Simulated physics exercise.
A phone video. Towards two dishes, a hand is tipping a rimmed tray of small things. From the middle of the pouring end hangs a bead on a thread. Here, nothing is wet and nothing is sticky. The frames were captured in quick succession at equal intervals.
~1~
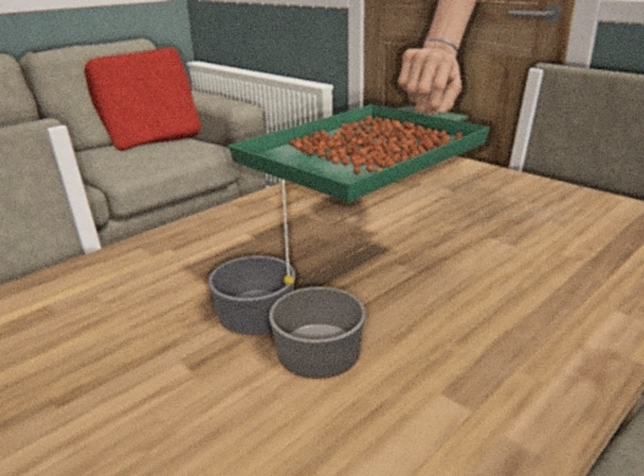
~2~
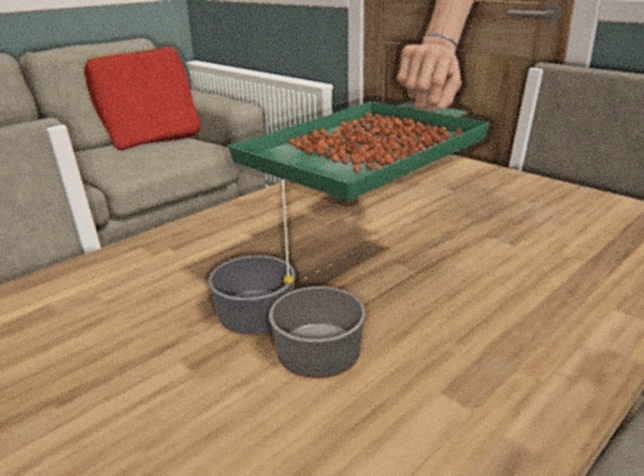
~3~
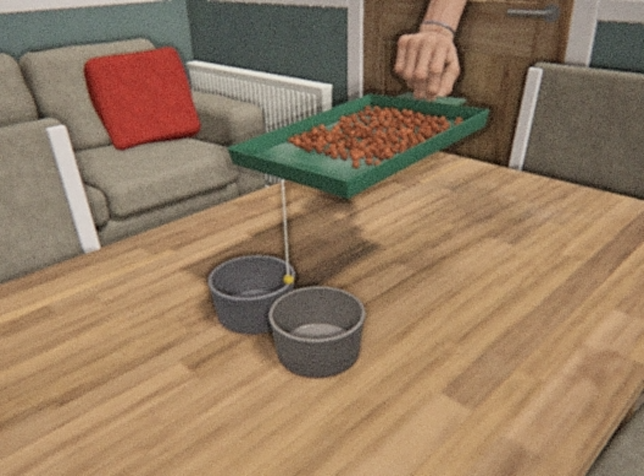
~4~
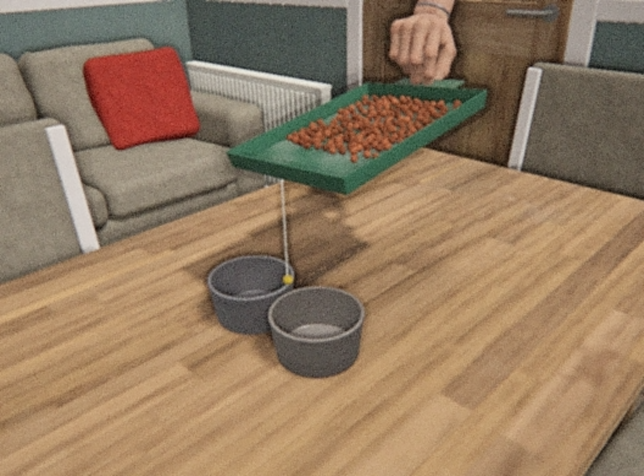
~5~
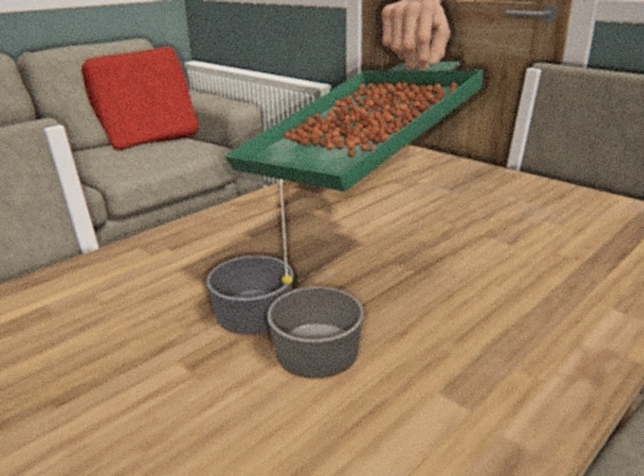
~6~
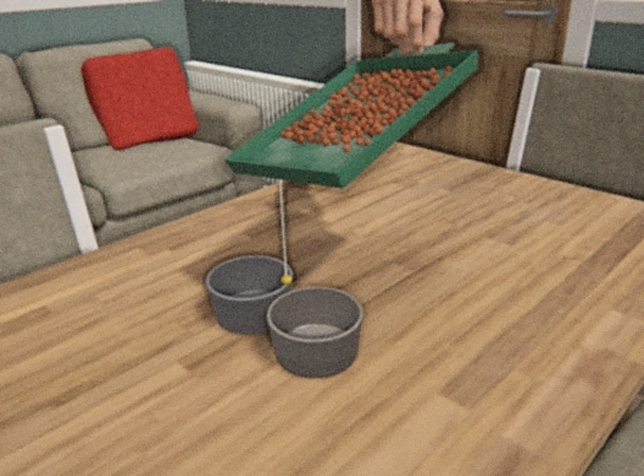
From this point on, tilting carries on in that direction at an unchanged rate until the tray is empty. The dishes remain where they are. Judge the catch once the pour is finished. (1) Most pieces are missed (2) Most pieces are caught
Option 2: Most pieces are caught.
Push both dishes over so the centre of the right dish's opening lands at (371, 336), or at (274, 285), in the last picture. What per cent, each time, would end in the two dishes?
Close to 0 in a hundred, then close to 70 in a hundred.
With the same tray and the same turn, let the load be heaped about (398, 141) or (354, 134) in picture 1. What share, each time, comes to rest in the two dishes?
Around 60 then around 60 per cent.
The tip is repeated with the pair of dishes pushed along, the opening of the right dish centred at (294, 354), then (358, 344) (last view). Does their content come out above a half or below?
The dishes end up with the lesser share in the first try and the lesser share in the second.
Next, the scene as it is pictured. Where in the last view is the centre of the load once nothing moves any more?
I'd place the middle at about (240, 307).
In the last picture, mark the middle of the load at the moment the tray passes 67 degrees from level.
Roughly at (260, 149).
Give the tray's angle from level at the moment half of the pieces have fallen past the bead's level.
About 120° of tilt.
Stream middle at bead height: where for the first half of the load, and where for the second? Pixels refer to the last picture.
First half (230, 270); second half (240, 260).
Shortly afterwards, tray tipped steeply; all but a few on the tray; only a few outside both; a little in the air.
Next, tray tipped past a quarter turn; the bulk on the tray; a little in the left dish; a little outside both; a little in the air.
Some moments later, tray tipped past a quarter turn; the bulk in the left dish; near a quarter outside both.
In the end, tray tipped past a quarter turn; none at all in the right dish; the bulk in the left dish; near a quarter outside both.
